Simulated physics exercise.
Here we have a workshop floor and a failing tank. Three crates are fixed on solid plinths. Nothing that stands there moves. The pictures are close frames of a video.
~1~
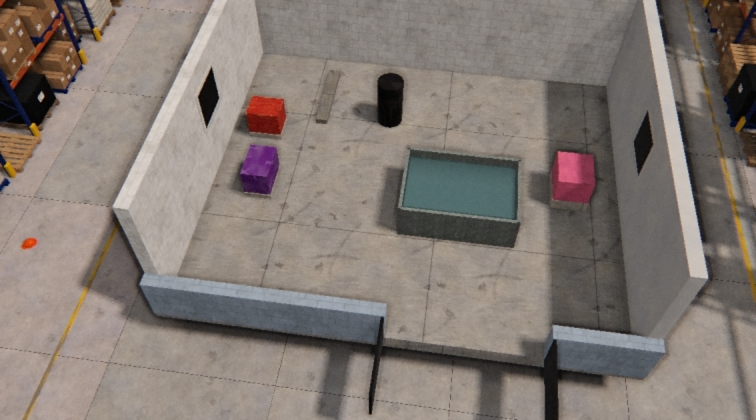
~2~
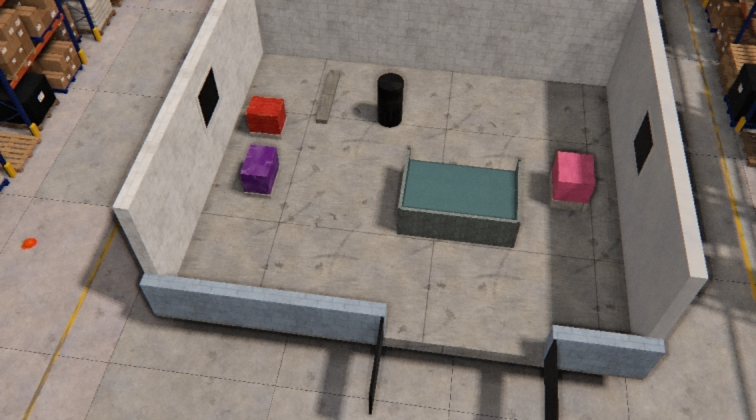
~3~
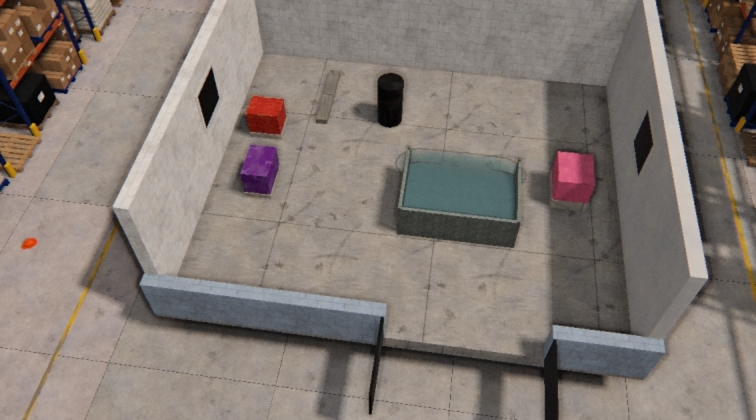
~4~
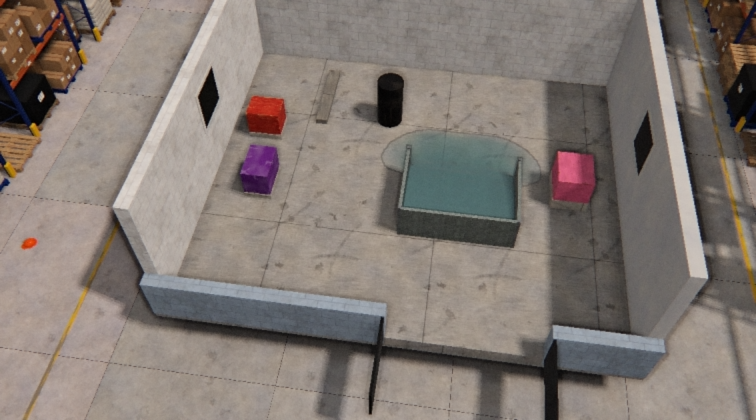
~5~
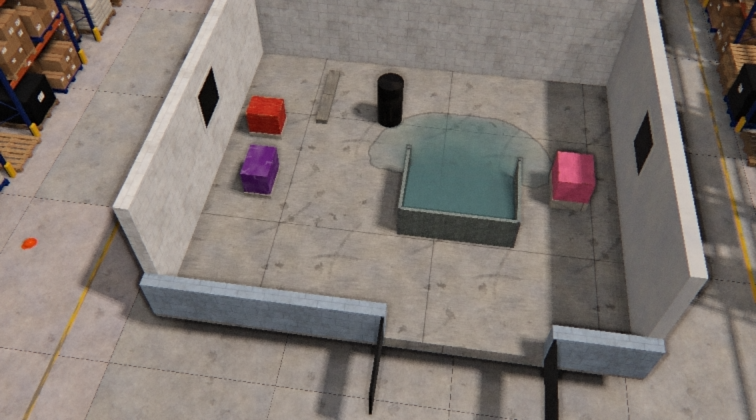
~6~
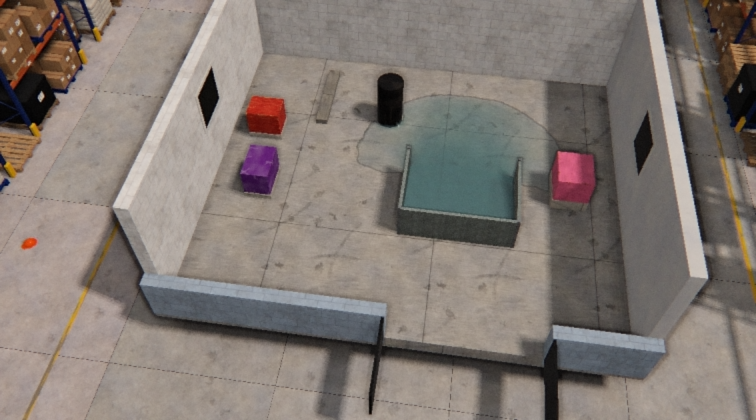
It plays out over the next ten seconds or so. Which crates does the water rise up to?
The pink crate stays dry; the red crate stays dry; the purple crate stays dry.
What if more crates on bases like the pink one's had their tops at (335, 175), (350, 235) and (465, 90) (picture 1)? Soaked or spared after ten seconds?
In turn: Remains dry, stays dry, ends up wet.
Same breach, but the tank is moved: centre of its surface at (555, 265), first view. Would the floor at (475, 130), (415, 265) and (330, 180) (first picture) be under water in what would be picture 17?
As listed: Covered, dry, not flooded.
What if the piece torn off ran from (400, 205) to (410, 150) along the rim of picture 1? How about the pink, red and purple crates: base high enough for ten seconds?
Then: The pink one stays dry; the red one takes water; the purple one is soaked.
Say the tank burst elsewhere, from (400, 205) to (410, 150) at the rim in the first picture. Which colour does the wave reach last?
The pink crate.
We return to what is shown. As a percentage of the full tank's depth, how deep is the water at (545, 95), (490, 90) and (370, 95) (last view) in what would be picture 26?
Roughly 18, 20 and 8 per cent, in turn.
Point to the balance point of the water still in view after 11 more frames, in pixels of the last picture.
Near (464, 128).
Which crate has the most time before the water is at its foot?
Last comes the purple-painted one.
A moment on, water covers 30 % of the floor; the pink crate water round its plinth, the red crate not reached, the purple crate not reached.
Next, water covers 30 % of the floor; the pink crate water round its plinth, the red crate not reached, the purple crate not reached.
Then, water covers 40 % of the floor; the pink crate water round its plinth, the red crate water round its plinth, the purple crate water round its plinth.
Later, water covers 70 % of the floor; the pink crate water round its plinth, the red crate water round its plinth, the purple crate water round its plinth.
In the end, water covers 95 % of the floor; the pink crate stayed above the water, the red crate stayed above the water, the purple crate stayed above the water.
